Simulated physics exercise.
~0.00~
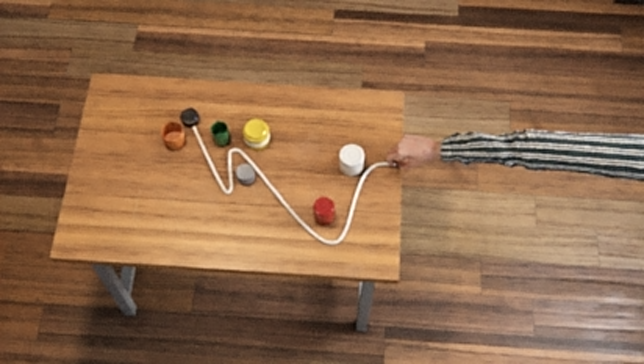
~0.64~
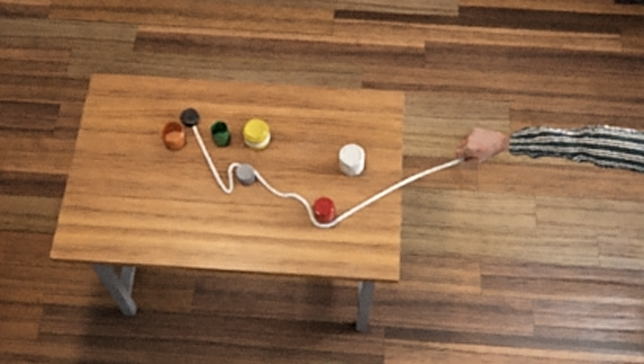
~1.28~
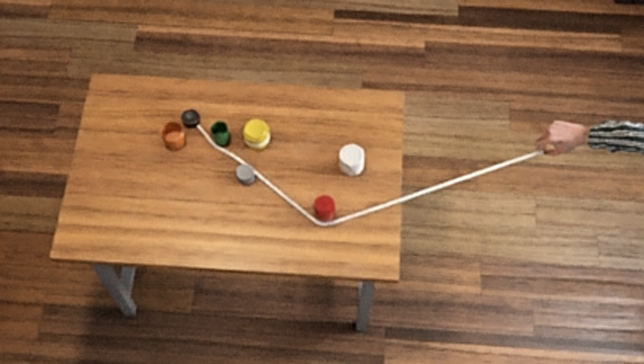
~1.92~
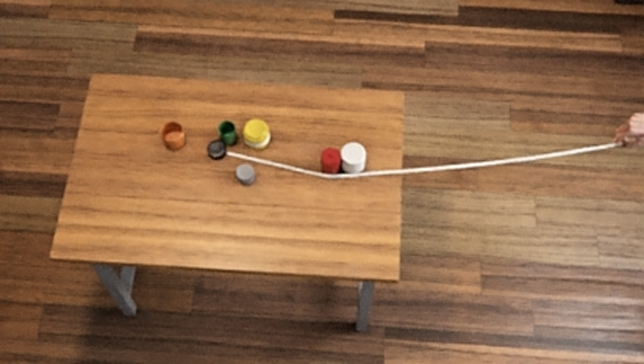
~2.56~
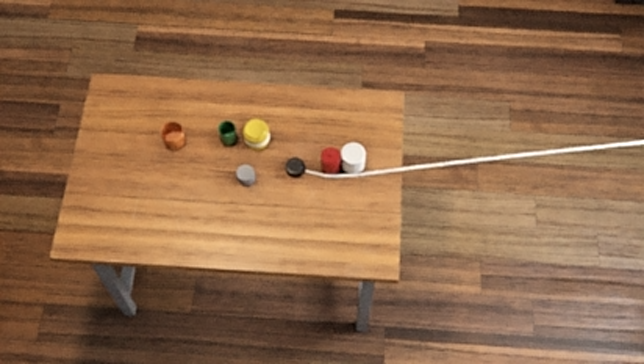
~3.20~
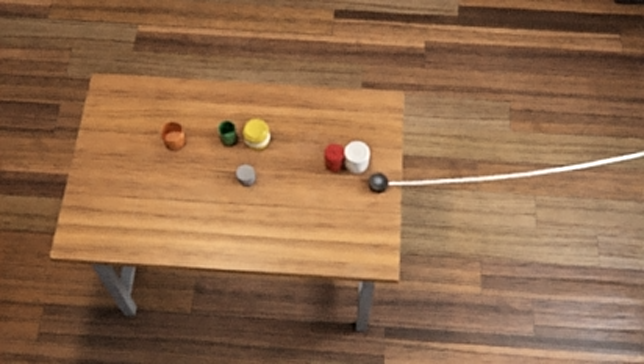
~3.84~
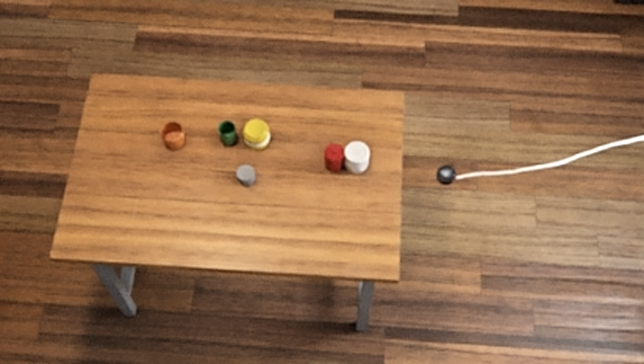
A hand pulls a white cord rightwards, shifting the red pot and dragging a black object off the table.
